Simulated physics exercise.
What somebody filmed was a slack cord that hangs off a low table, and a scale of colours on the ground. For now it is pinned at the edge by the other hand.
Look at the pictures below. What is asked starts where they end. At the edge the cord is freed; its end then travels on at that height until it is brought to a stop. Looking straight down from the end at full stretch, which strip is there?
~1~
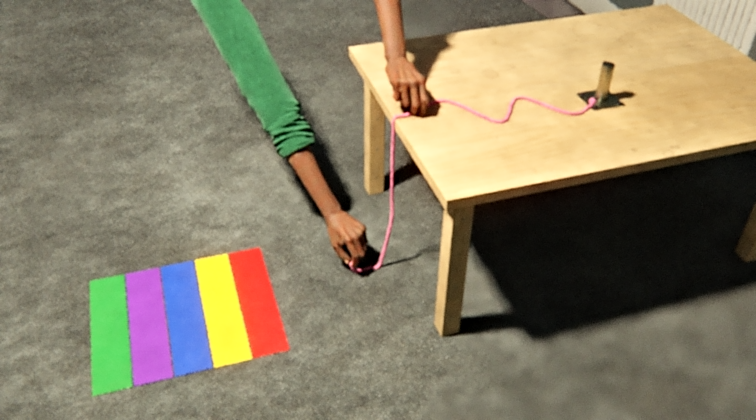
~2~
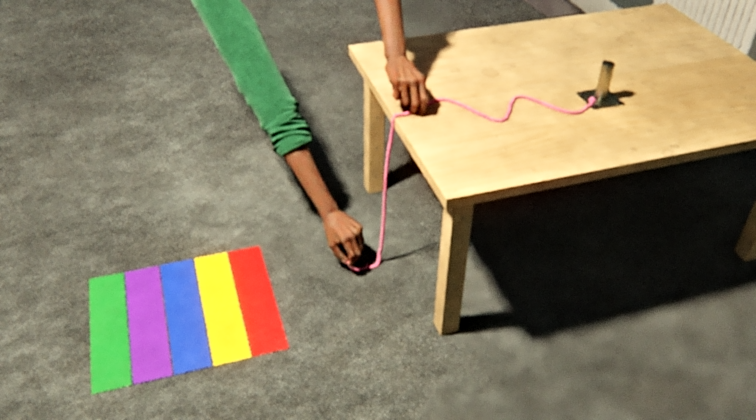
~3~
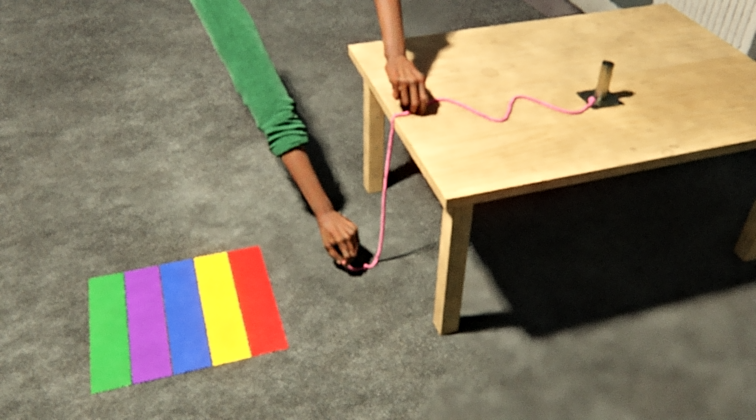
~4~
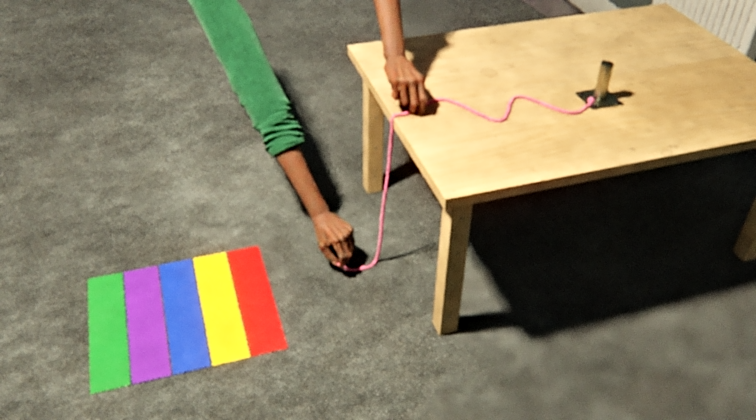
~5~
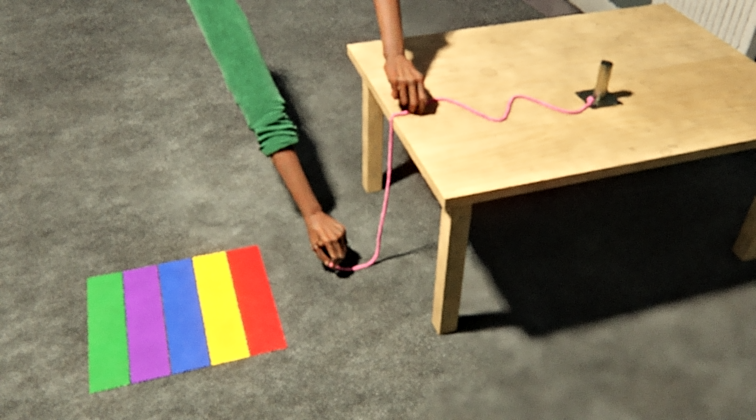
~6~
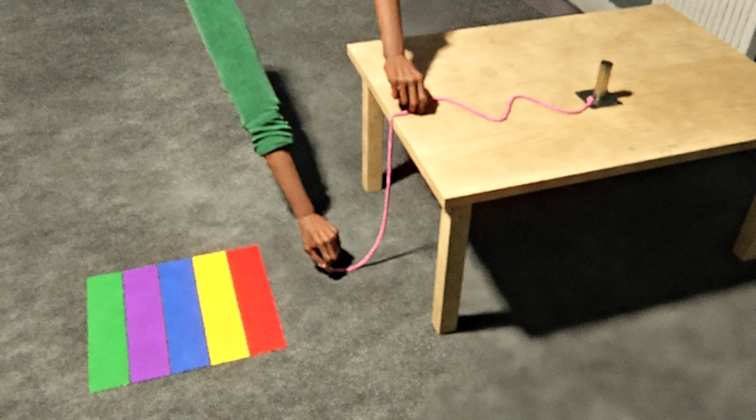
The purple strip is there.
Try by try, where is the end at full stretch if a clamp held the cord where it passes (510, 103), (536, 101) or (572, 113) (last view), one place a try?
Taking the tries in turn: (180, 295), (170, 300) and (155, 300).
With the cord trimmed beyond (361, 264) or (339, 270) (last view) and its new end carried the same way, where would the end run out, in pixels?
It would end up close to (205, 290), then close to (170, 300).
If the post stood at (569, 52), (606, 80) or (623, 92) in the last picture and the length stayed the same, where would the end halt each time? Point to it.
In pixels, the answers are (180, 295), (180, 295) and (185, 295).
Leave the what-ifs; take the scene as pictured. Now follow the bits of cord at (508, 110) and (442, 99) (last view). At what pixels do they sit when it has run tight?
First near (470, 112), second near (385, 134).
A little later, end near (214, 289); over yellow.
Next, end near (169, 298); over blue.
When it is tight, end near (144, 303); over purple. The end stops over the purple strip.
